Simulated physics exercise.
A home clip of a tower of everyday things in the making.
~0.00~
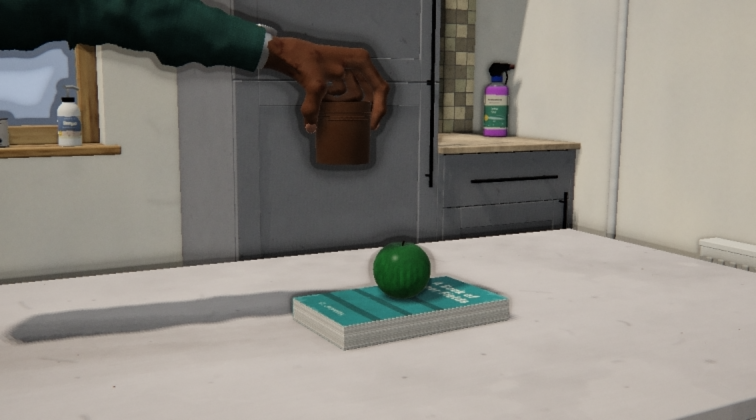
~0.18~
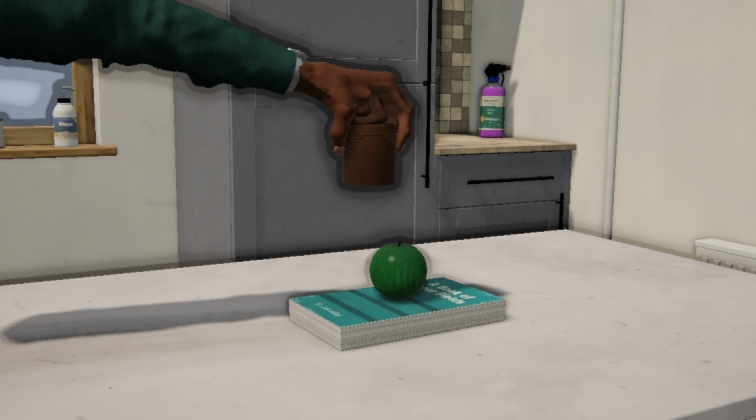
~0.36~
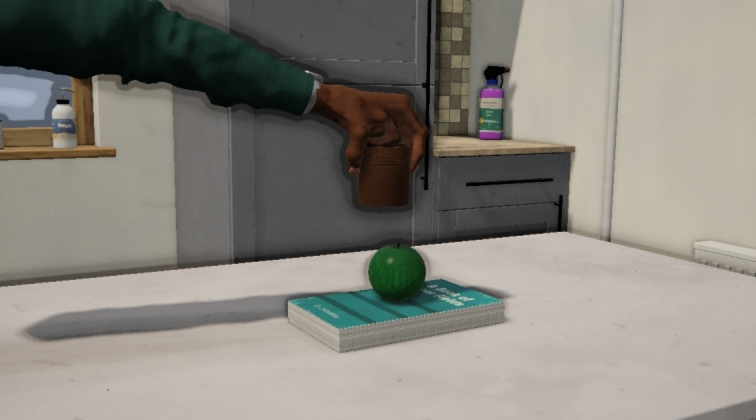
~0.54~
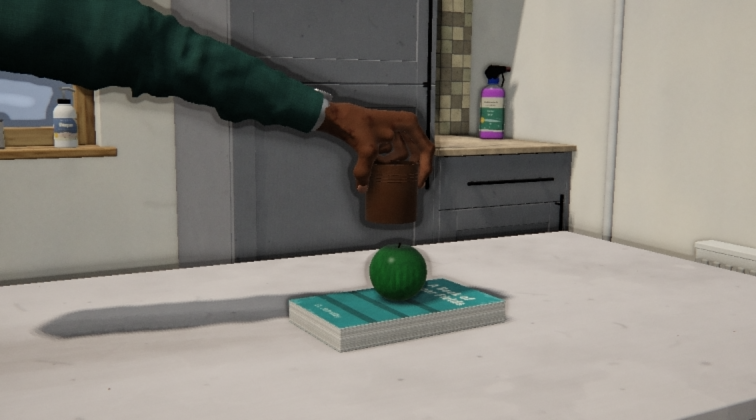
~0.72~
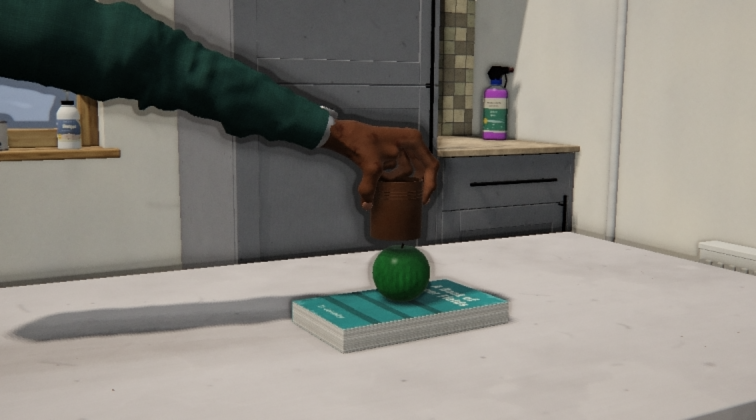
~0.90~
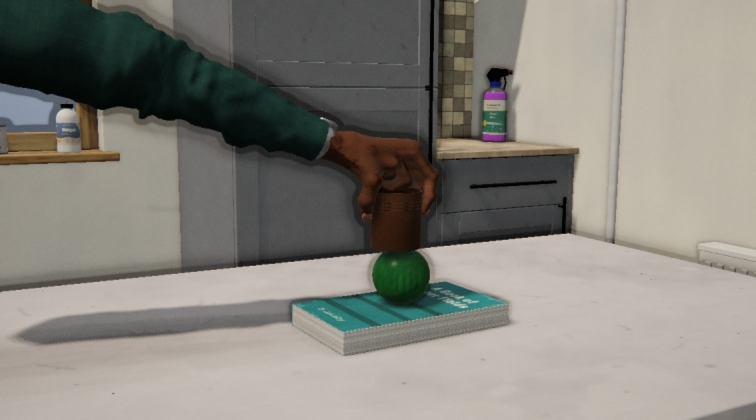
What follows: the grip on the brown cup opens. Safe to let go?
As it turns out, it comes apart.
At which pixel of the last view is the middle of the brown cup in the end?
Around (231, 321).
Around 1.30 s, brown cup now fallen.
Around 1.40 s, things are still on the move.
Around 1.50 s, as before.
Around 2.00 s, nothing new.
Finally (4.0 s), fallen, brown cup; the other 2 still in place. Final places as the last picture's camera would see them, brown cup near (231, 322). The pile gives way.
